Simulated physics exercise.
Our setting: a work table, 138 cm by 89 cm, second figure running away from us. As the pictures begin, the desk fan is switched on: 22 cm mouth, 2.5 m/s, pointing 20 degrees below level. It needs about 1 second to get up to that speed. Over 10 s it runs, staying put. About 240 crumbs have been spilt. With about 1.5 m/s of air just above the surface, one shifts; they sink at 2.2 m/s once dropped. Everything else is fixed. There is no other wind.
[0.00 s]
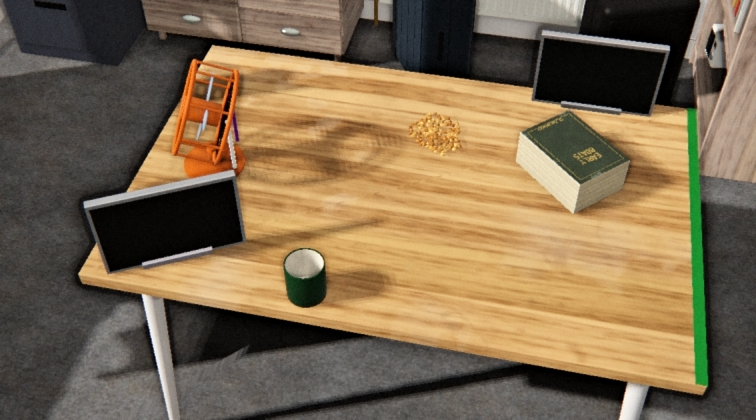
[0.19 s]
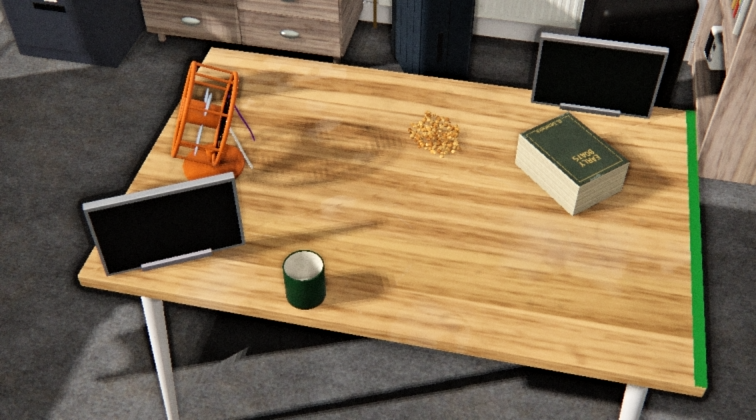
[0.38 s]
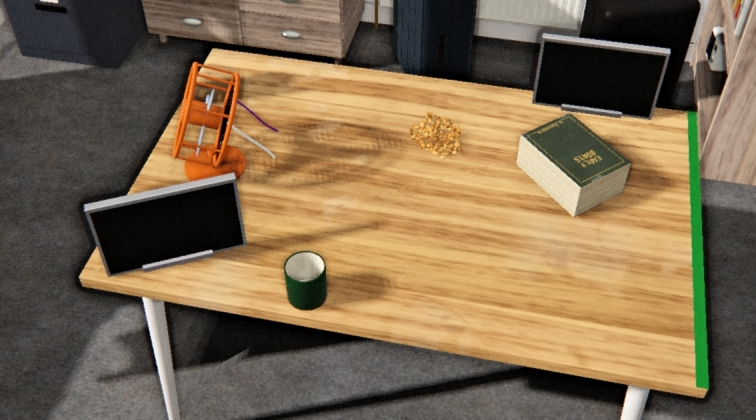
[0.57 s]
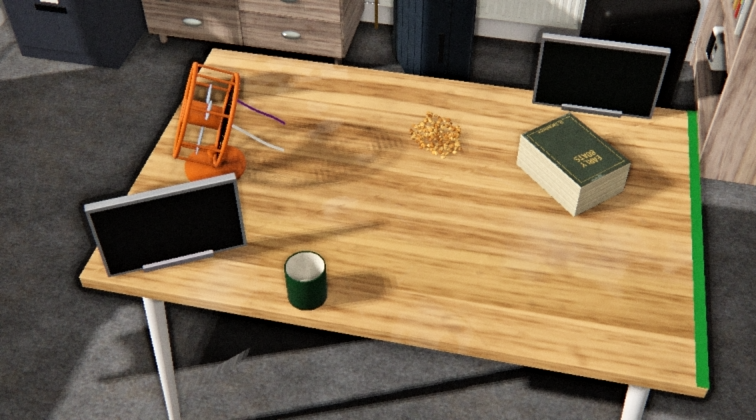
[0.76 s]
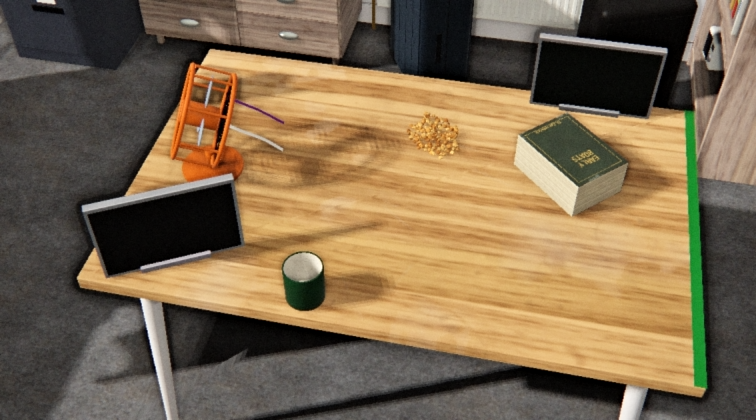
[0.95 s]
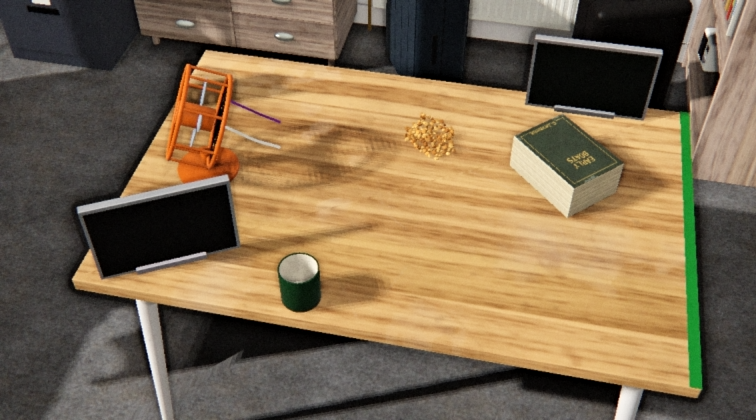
A purple and a pale streamer on an orange desk fan stir at the left of a wooden work table in an office-like room, seen from above. A dark laptop stands at the front left and another at the back right, with a green mug, golden crumbs, a thick green book and a green right edge. The streamers lift and stretch rightward, the crumbs stay still, and the camera shifts very slightly.
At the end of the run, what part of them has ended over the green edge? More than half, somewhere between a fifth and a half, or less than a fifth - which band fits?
I reckon the share over that edge will outnumber the rest.
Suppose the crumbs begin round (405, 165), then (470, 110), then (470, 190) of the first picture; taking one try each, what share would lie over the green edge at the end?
Results, one try each: 70 %, 40 %, 90 %.
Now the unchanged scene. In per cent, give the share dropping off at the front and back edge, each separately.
0 % front, 20 % back.
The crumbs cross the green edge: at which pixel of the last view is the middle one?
Around (691, 140).
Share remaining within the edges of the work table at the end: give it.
My guess is near 4 per cent.
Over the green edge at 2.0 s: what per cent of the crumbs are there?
Roughly 70 per cent.
After 2.0 s, 72 % are over the green edge; 78 % have settled or left.
After 3.2 s, 74 % are over the green edge; 96 % have settled or left.
After 5.5 s, 75 % are over the green edge; 97 % have settled or left.
After 10.0 s, at the end, 75 % are over the green edge.
